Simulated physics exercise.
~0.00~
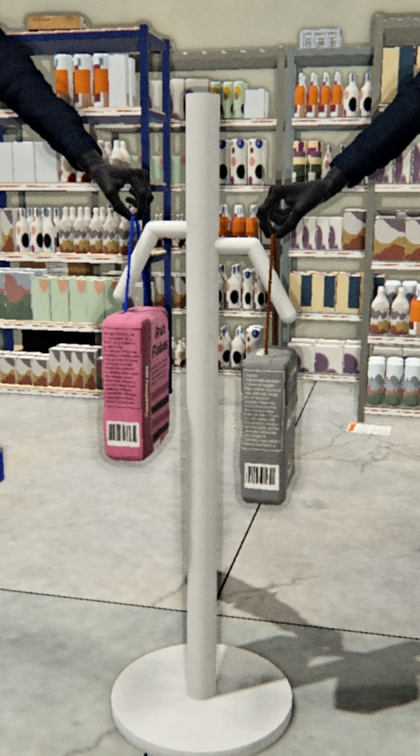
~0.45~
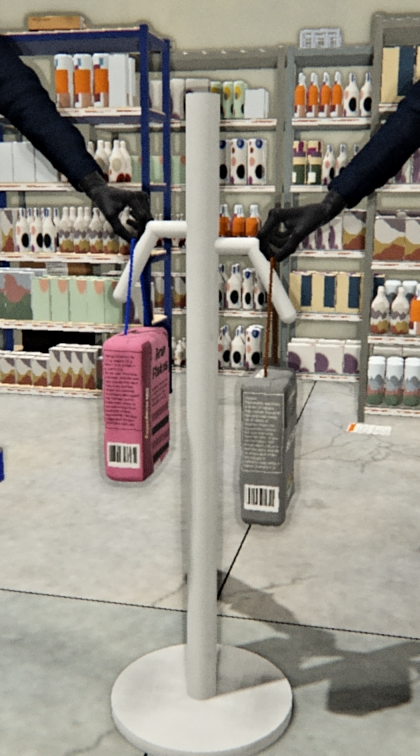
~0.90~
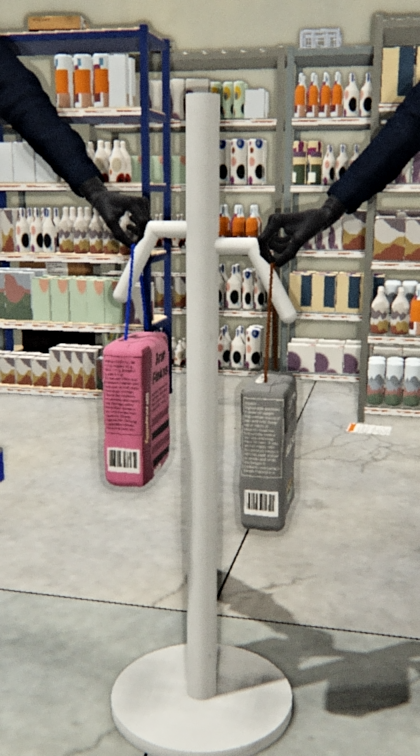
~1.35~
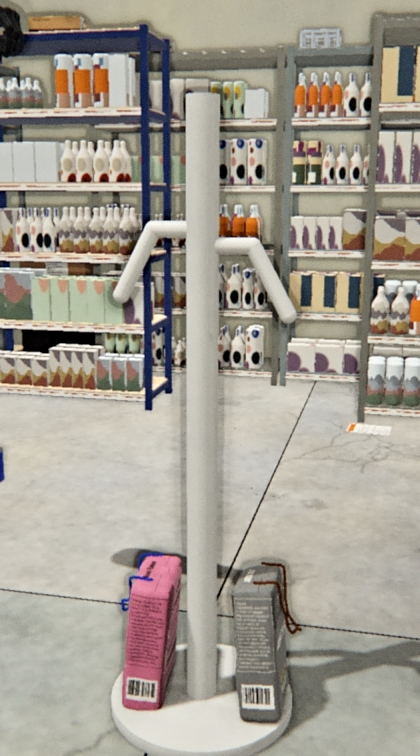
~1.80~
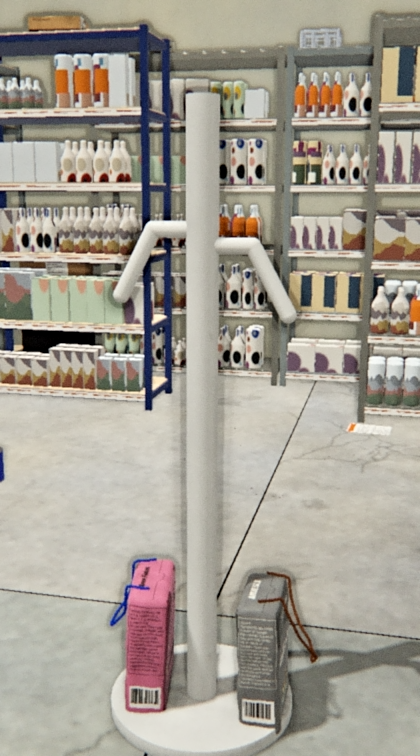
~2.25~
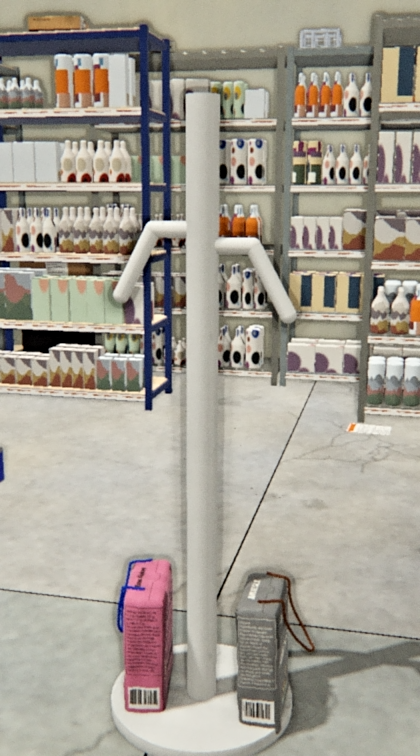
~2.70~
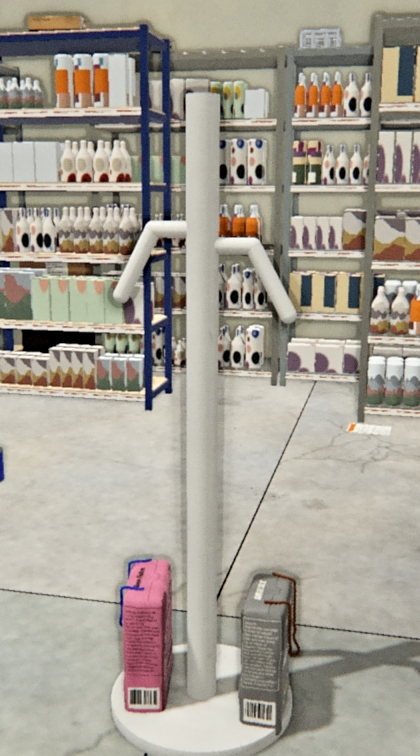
We see two dark-gloved hands lower a pink sack and a grey sack by their loops at the sloping pegs of a white stand and let go. Both sacks drop to the stand's base, where they settle upright and stay, leaving the pegs empty.
